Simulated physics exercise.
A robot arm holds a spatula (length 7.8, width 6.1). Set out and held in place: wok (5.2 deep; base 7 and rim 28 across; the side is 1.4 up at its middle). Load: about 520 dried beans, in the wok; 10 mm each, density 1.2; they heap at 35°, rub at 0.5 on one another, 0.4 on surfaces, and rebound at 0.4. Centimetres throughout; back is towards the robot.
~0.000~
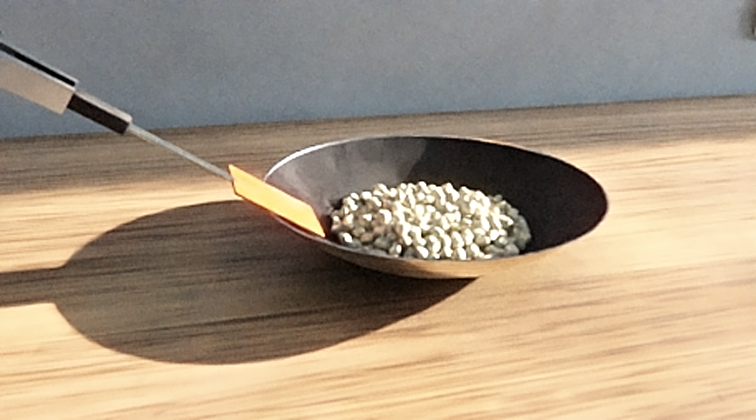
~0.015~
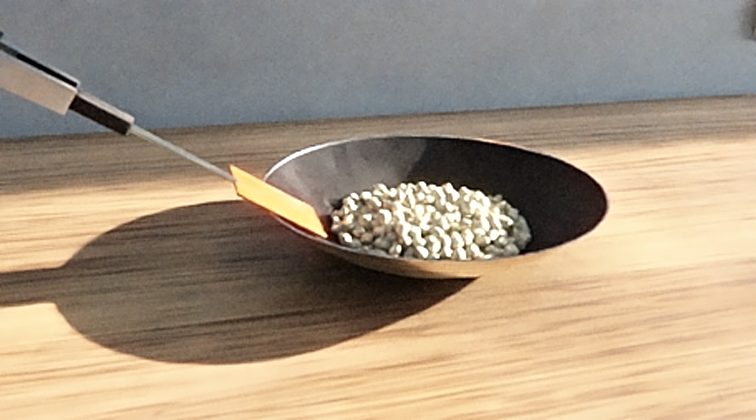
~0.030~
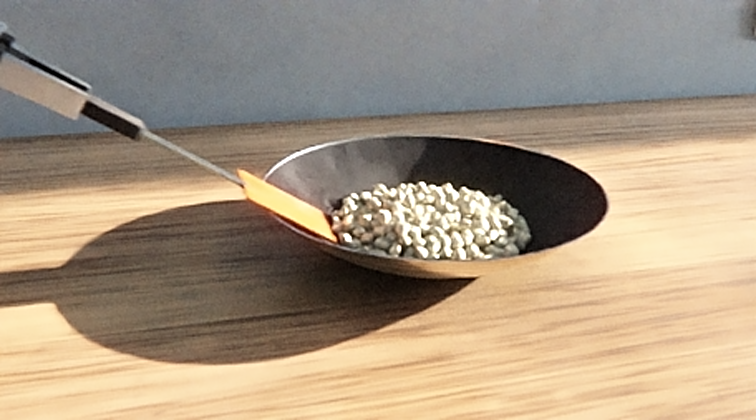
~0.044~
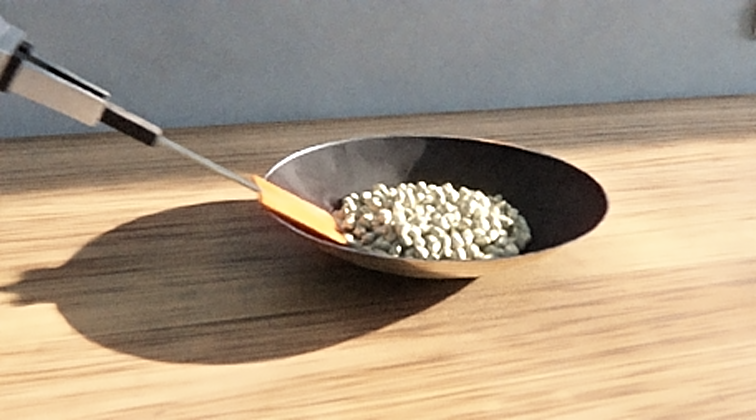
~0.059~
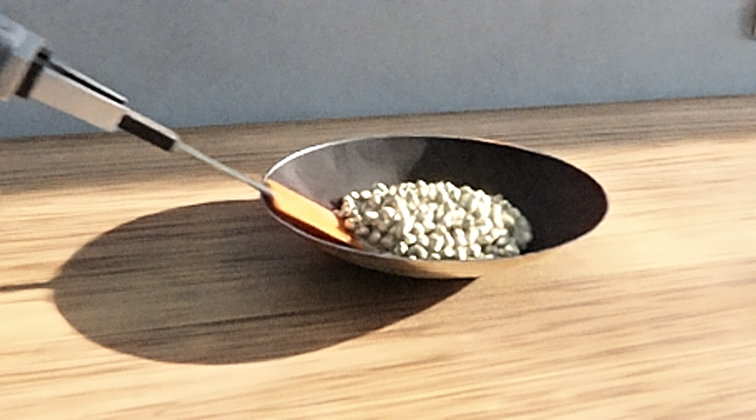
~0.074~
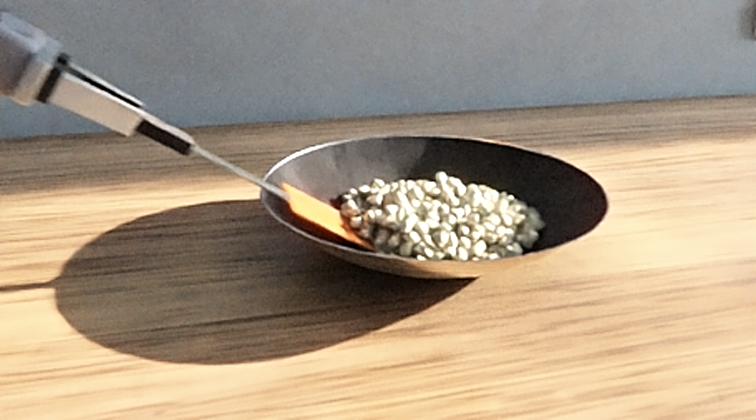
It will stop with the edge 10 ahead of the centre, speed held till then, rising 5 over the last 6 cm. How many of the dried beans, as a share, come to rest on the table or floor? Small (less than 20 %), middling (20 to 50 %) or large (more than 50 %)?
A small share, less than 20 %, ends on the table or floor.
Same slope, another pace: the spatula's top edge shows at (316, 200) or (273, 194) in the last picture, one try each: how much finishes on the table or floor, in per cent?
Some 30 and 10 per cent.
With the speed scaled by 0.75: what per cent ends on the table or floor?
Some 10 per cent.
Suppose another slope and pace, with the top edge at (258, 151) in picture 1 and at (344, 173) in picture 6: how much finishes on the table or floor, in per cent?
About 30 per cent.
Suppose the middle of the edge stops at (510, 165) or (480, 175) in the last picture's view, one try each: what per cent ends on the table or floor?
Some 10 and 5 per cent.
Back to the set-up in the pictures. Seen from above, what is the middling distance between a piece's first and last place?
Roughly 5 cm.
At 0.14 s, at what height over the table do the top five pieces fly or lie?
About 5 cm.
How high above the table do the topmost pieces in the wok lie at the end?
Roughly 5.0 cm.
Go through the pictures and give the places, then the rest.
Spatula top edge at (232, 179), sloping 33°; upper third of the load around (430, 216), from x 335 to 525, top at y 190; 515 in the wok, in the first picture.
Spatula top edge at (233, 180), sloping 33°; upper third of the load around (430, 216), from x 335 to 525, top at y 190, in the second picture.
Spatula top edge at (243, 184), sloping 33°; upper third of the load around (430, 216), from x 335 to 525, top at y 190, in the third picture.
Spatula top edge at (257, 189), sloping 33°; upper third of the load around (428, 216), from x 335 to 525, top at y 190, in the fourth picture.
Spatula top edge at (273, 194), sloping 33°; upper third of the load around (432, 213), from x 335 to 525, top at y 185, in the fifth picture.
Spatula top edge at (288, 197), sloping 33°; upper third of the load around (439, 210), from x 335 to 540, top at y 180; 515 in the wok, in the sixth picture.
After 0.14 s, sloping 33°, highest piece 5 above the table; 515 in the wok.
After 0.22 s, sloping 33°, highest piece 6 above the table; 515 in the wok.
After 0.45 s, sloping 33°, highest piece 11 above the table; 448 in the wok, 26 on the table or floor, 41 on the blade or in flight.
After 1.50 s, sloping 33°, highest piece 5 above the table; 448 in the wok, 67 on the table or floor.
At rest, 448 in the wok, 67 on the table or floor. That is 13 % on the table or floor.
